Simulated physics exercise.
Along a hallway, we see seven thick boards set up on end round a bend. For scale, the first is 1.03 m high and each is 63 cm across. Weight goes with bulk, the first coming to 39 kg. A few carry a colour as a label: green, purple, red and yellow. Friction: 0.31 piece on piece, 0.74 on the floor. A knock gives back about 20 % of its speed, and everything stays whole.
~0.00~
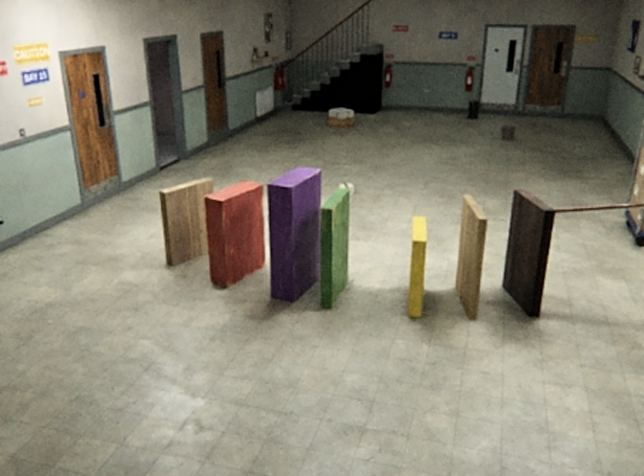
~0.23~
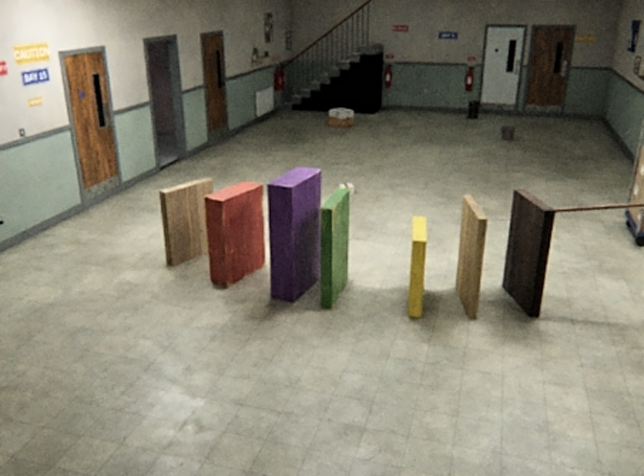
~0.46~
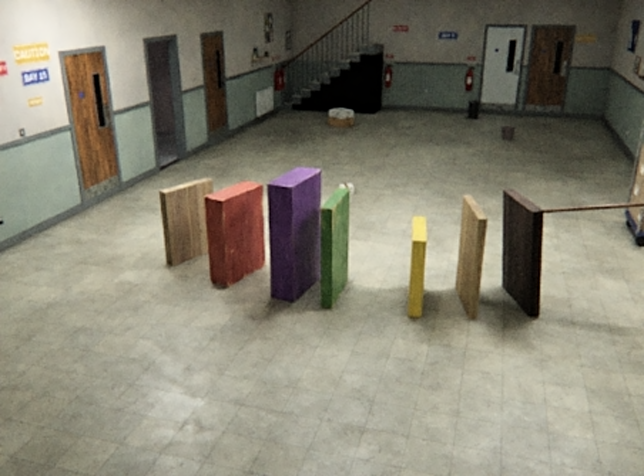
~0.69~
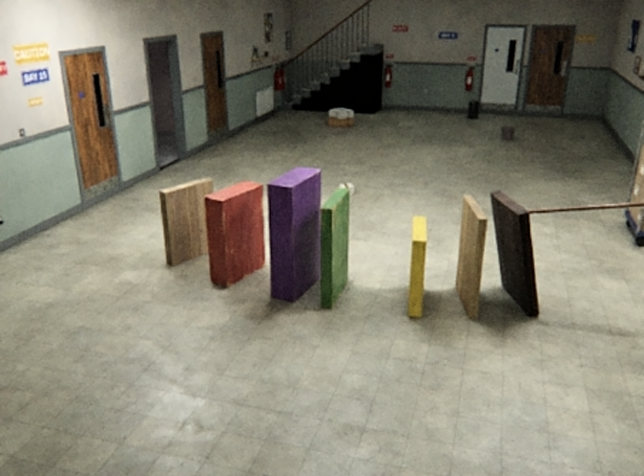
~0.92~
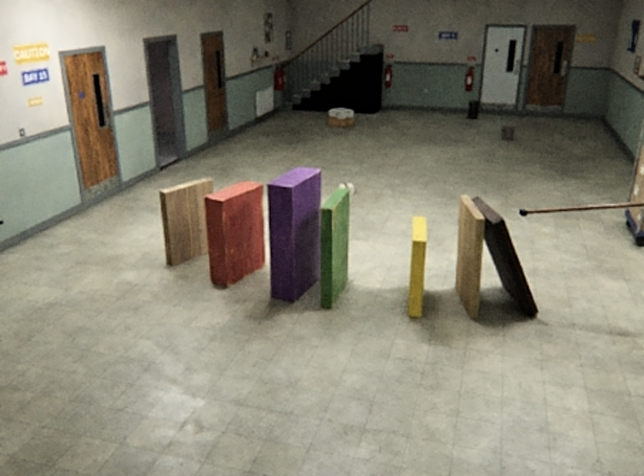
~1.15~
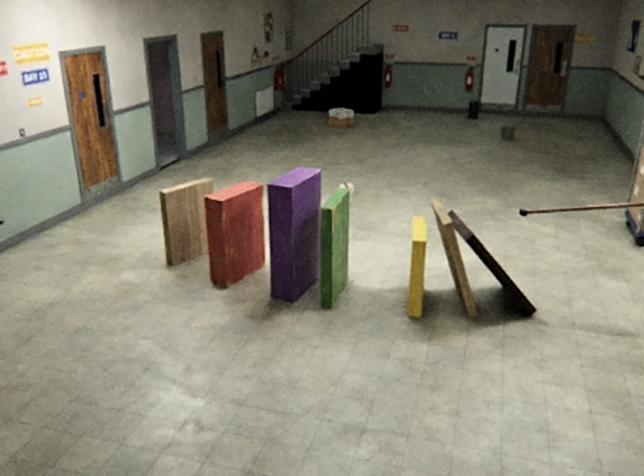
A thin pole pushed the dark board on the right, which tipped left onto the light wooden board and set it leaning toward the yellow one, while the boards farther left stood still.
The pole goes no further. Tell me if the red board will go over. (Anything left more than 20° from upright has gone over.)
In the end the red board remains upright.
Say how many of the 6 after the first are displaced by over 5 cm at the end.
Shifted: 2.
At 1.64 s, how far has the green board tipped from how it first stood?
Some 5°.
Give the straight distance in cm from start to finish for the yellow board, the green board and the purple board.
Yellow 50, green 0, purple 0.
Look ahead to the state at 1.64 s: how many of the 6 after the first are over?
2 by then.
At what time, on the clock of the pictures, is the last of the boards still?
Around 3.0 s.
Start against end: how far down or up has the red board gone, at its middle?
It ends some 0 cm lower.
After 1.28 s, 1 of the 6 other boards over; red board unmoved; yellow board leaning 9°.
After 1.46 s, 2 of the 6 other boards over; red board unmoved; yellow board leaning 42°.
After 1.64 s, 2 of the 6 other boards over; red board unmoved; yellow board lying flat.
At rest (3.4 s), 2 of the 6 other boards over; red board unmoved; yellow board lying flat; green board leaning 9°. Four left standing. As the last picture would show them, middles, red board near (237, 233), yellow board near (375, 293).
